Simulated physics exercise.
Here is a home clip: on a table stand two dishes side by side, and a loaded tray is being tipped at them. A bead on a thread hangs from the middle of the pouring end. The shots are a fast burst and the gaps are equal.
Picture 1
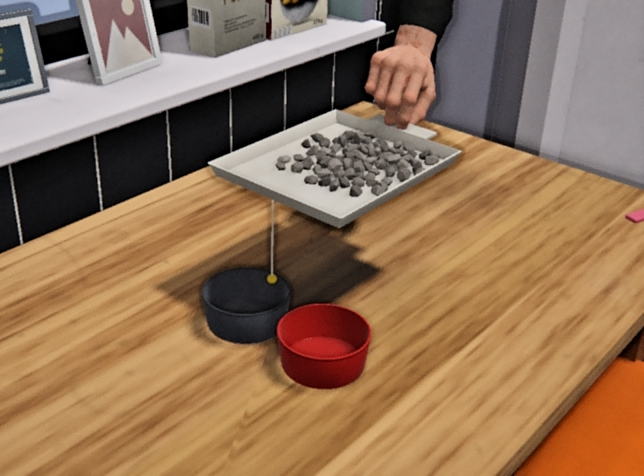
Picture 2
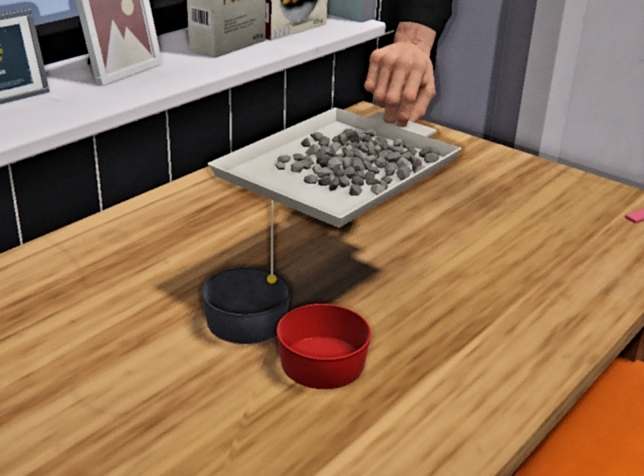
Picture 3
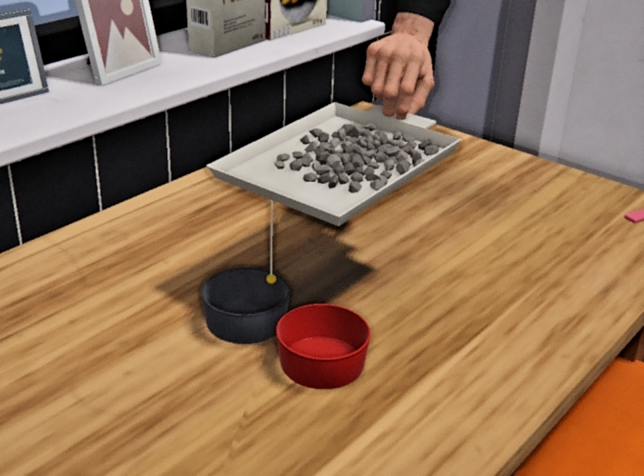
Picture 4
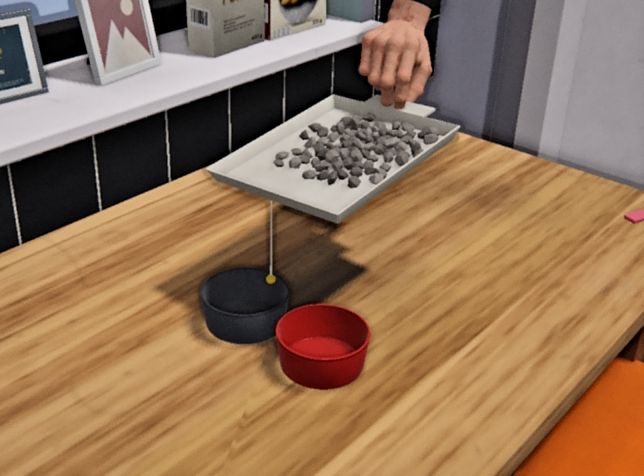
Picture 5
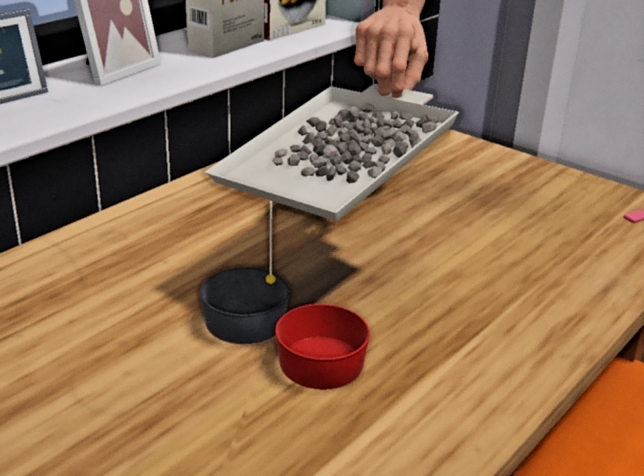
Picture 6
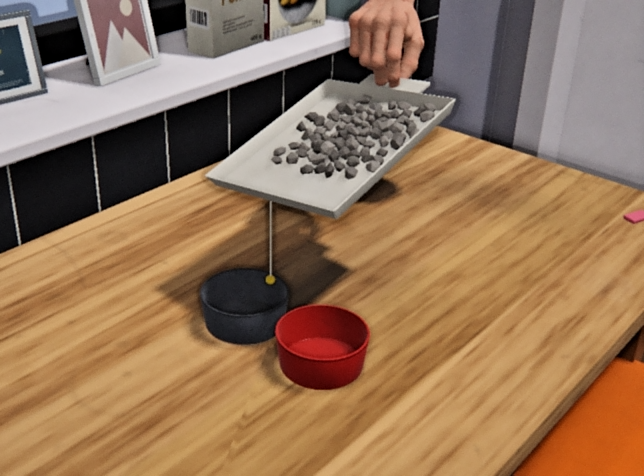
A pale tray of grey gravel slowly tilted as a hand raised its far end, dipping slightly toward its left corner above a dark dish and a red one, while the stones stayed bunched on it.
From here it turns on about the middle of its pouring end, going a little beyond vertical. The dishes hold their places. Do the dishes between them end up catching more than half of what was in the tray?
No.
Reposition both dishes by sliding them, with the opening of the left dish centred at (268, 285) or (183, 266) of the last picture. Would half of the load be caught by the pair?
Try 1: A lesser share; try 2: The greater share.
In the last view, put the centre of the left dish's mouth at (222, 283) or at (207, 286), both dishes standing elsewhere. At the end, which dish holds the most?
First try, the leftmost dish; second try, the leftmost dish.
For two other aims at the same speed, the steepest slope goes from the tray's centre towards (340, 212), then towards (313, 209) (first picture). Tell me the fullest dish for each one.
It would be the right-side one to begin with, and after that the right-side one.
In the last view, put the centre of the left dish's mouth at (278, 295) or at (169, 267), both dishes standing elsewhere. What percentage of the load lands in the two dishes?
About 0% on the first try and 60% on the second.
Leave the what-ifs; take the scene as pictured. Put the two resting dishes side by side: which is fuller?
The one to the left.
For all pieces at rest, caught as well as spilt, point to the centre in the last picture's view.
Roughly at pixel (206, 304).
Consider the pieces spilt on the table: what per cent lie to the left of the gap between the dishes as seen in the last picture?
Share to the left: Near 100 per cent.
Soon, tray tipped steeply; about two thirds on the tray; a small part in the left dish; a small part outside both; about a quarter in the air.
A while on, tray tipped past a quarter turn; about a quarter in the left dish; about two thirds outside both; a stray few in the air.
Towards the end, tray tipped past a quarter turn; about a quarter in the left dish; about two thirds outside both.
Finally, tray tipped past a quarter turn; none in the right dish; about a quarter in the left dish; about two thirds outside both.
